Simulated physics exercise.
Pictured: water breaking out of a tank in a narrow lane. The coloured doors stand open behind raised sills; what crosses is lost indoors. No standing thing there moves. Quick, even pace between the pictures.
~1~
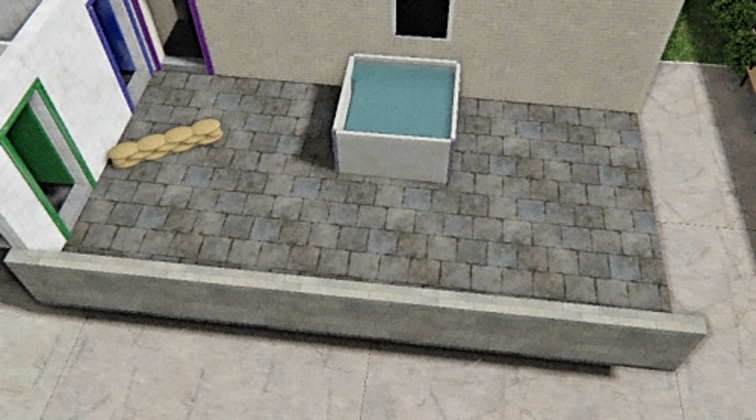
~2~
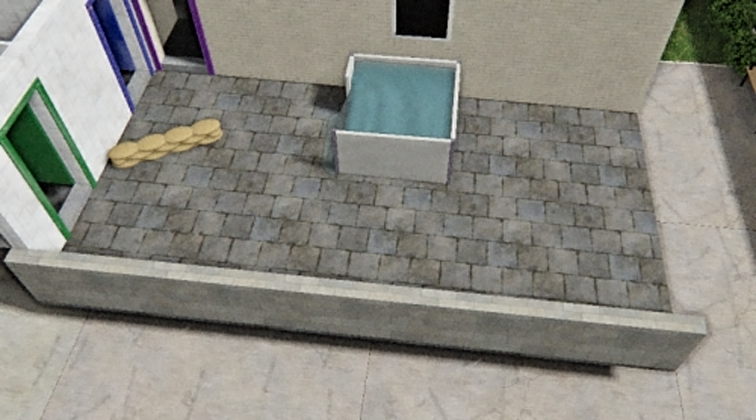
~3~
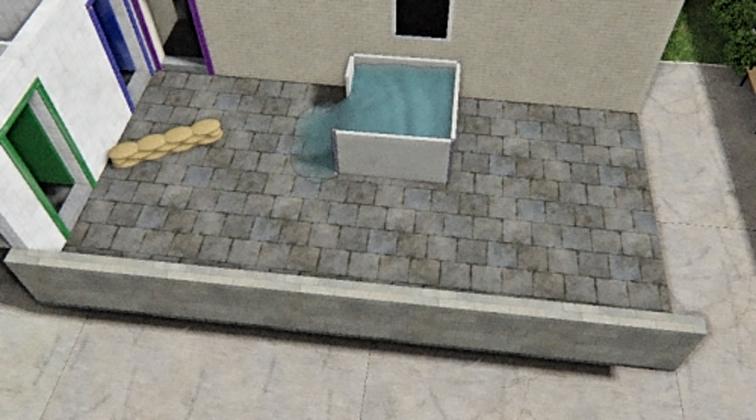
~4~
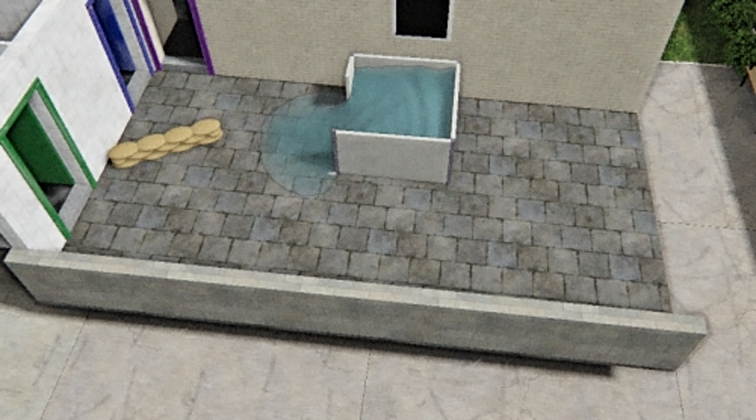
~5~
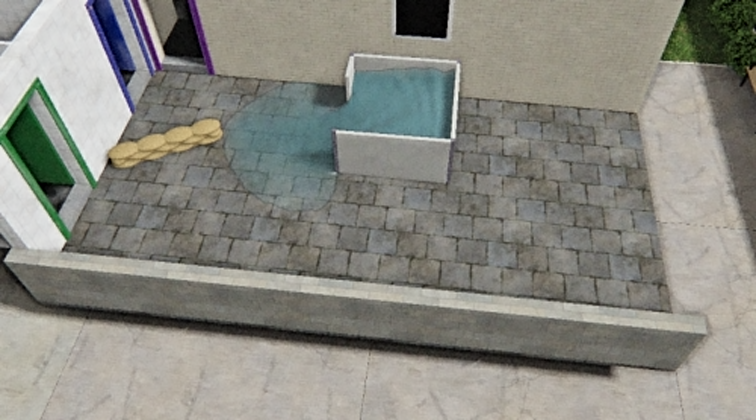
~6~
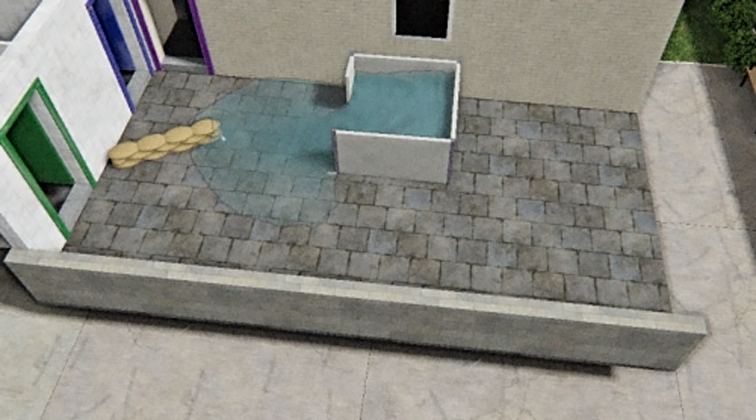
Water pours from the tank's open left side and spreads across the paving to the sandbags.
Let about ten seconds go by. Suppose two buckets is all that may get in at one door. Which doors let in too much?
In turn: The blue door lets in too much; the green door lets in too much; the purple door lets in too much.
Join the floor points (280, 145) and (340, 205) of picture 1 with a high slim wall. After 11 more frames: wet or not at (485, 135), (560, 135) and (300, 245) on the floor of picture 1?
Outcome per location, in sequence: Unsoaked, unsoaked, unsoaked.
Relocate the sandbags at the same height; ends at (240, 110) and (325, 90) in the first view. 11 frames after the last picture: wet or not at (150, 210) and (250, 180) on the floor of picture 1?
I'd say waterlogged for the first, waterlogged for the second.
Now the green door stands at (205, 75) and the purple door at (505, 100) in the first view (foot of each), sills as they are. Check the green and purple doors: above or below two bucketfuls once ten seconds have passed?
Result: Green door goes past the limit, purple door remains beneath it.
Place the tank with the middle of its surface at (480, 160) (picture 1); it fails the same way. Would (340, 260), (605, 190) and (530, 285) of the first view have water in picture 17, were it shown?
My reading is hit by the flood first, missed by the flood next and missed by the flood last.
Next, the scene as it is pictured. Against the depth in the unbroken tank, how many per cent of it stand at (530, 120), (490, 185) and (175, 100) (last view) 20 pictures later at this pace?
I'd say close to 0, 0 and 20 percent.
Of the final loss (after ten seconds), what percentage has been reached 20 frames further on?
I'd say about 45 per cent.
A moment on, water covers 35 % of the floor; the blue door under two buckets in, the green door wet at the sill, nothing in, the purple door wet at the sill, nothing in.
Next, water covers 40 % of the floor; the blue door far over two buckets in, the green door over two buckets in, the purple door under two buckets in.
Then, water covers 45 % of the floor; the blue door far over two buckets in, the green door far over two buckets in, the purple door over two buckets in.
Later, water covers 70 % of the floor; the blue door far over two buckets in, the green door far over two buckets in, the purple door over two buckets in.
In the end, water covers 85 % of the floor; the blue door far over two buckets in, the green door far over two buckets in, the purple door over two buckets in.
